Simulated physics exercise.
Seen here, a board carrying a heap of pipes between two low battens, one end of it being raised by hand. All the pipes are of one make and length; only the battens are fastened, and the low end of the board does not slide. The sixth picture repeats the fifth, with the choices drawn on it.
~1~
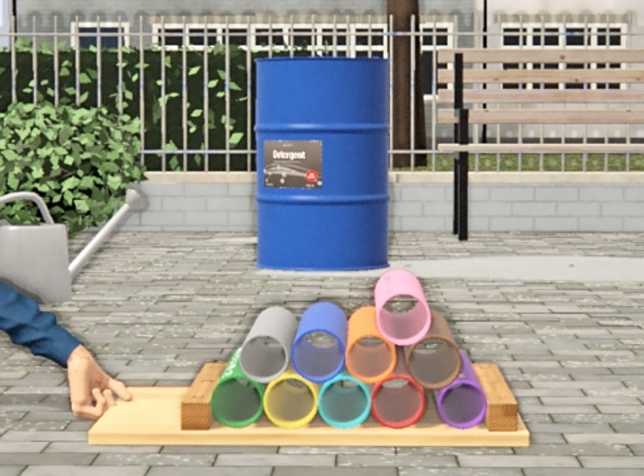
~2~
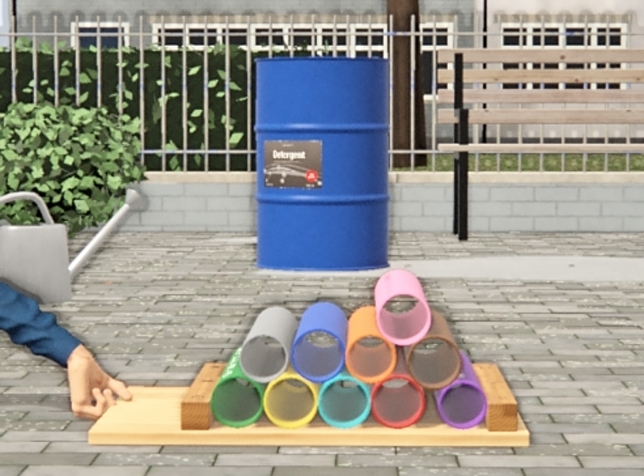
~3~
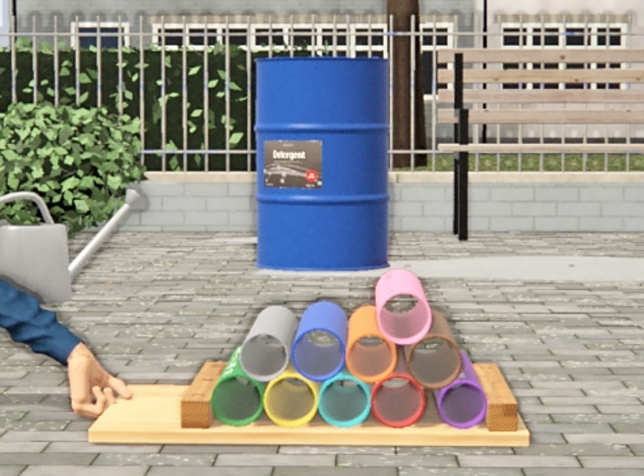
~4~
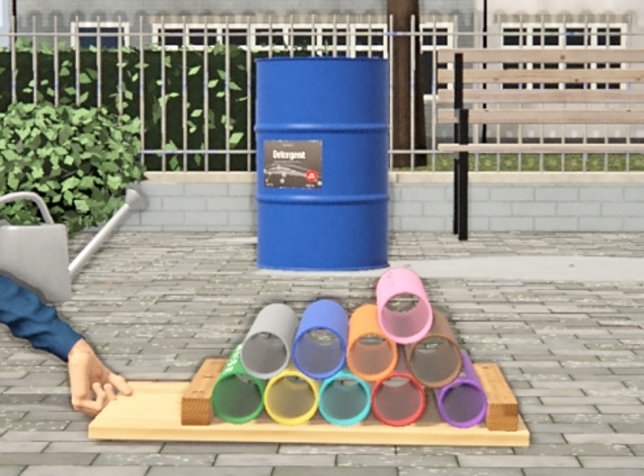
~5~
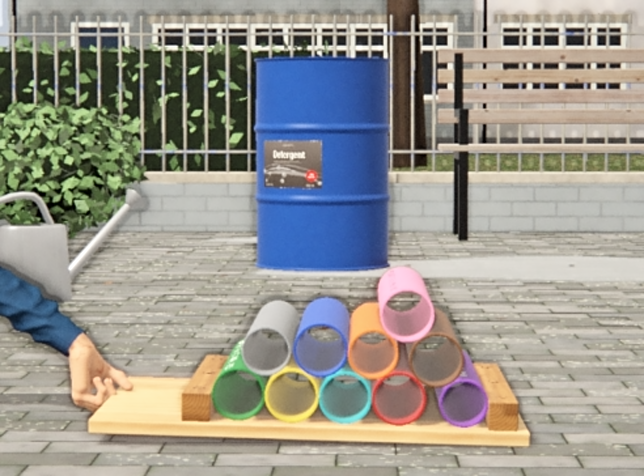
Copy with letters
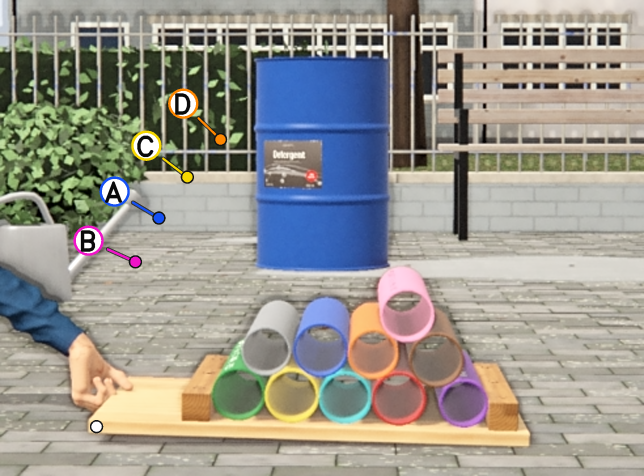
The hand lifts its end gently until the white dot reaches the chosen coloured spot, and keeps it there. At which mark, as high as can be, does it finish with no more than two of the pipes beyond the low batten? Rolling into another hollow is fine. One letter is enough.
No higher than B.
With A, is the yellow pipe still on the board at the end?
Yes.
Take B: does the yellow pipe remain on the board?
Yes.
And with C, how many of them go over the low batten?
It comes to five.
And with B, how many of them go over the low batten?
At B the number is two.
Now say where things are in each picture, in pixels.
Orange pipe (371, 359); brown pipe (434, 363); pink pipe (404, 319), in the first picture.
Pink pipe (404, 319); board (313, 401), in the second picture.
Board (313, 400); green pipe (237, 401); grey pipe (264, 357); blue pipe (319, 354), in the third picture.
Board (313, 399); green pipe (238, 398); yellow pipe (292, 399), in the fourth picture.
Board (313, 396); green pipe (239, 394); yellow pipe (292, 396), in the fifth picture.
On the marked copy, A at (159, 218); B at (135, 262); C at (187, 177); D at (221, 139); the white dot at (96, 427).
Following B. Soon after the start, board at 15°.
Later, board at 24°.
In the end, board at 24°, two over the low batten (brown, pink).
As for the rest, A five over the low batten; C five over the low batten; D five over the low batten.
